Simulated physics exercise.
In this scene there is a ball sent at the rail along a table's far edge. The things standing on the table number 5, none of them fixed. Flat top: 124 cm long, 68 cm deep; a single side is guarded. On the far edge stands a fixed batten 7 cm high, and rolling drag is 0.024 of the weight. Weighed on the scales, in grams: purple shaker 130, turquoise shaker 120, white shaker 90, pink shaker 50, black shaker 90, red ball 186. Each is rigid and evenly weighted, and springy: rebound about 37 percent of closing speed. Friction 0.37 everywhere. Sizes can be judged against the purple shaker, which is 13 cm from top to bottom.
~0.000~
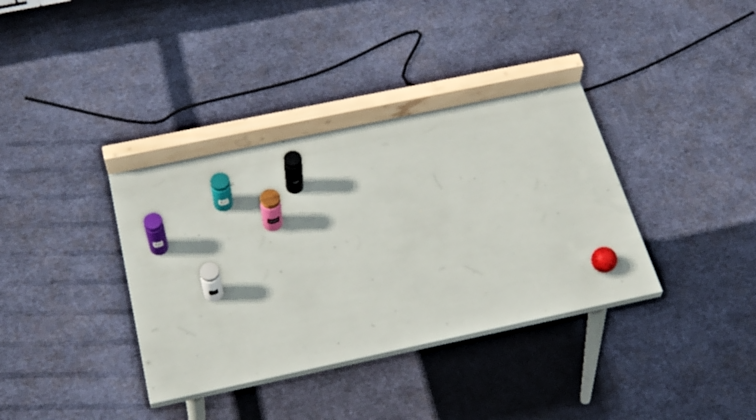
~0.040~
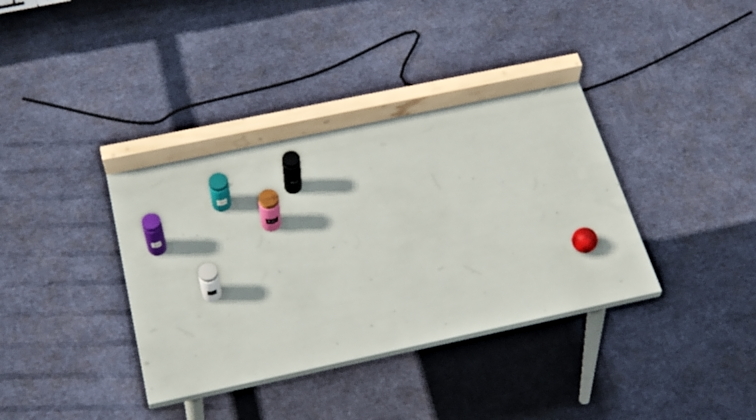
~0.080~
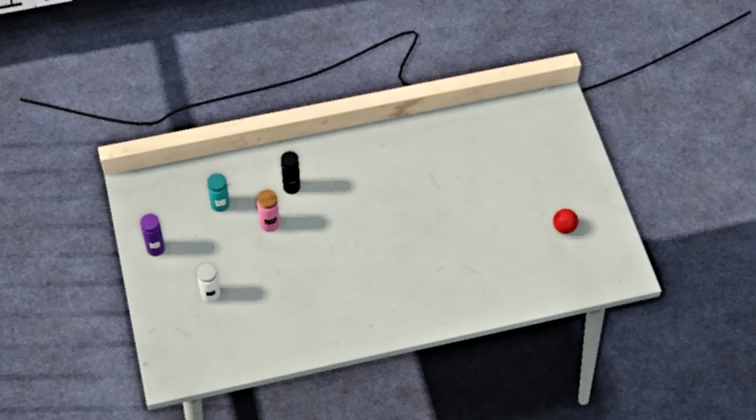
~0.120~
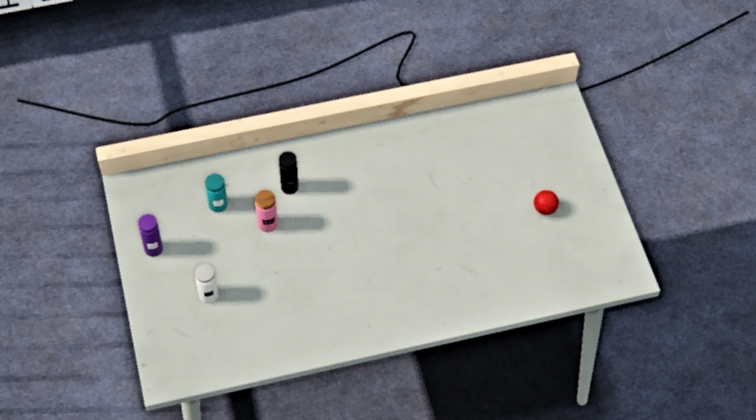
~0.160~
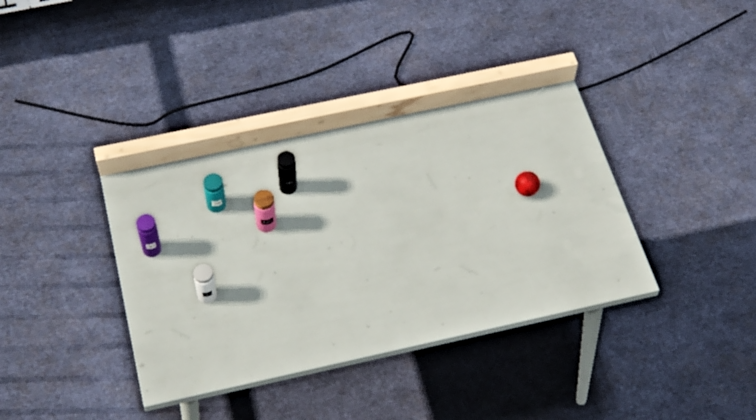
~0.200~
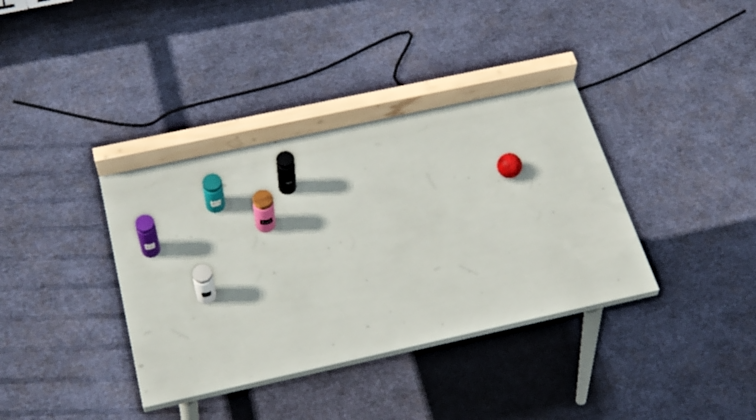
A red ball rolled steadily from the right side of a pale table up and leftward toward the wooden rail along the far edge, while five colored shakers stood still on the left.
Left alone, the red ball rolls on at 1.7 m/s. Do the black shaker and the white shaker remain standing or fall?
The black shaker remains standing, the white shaker remains standing.
Around 0.60 s, red ball near (415, 142).
Around 1.40 s, red ball near (310, 214).
Finally (2.9 s), all 5 still in place (within 4 cm). Final places as that camera would see them, black shaker near (286, 173), white shaker near (202, 286).
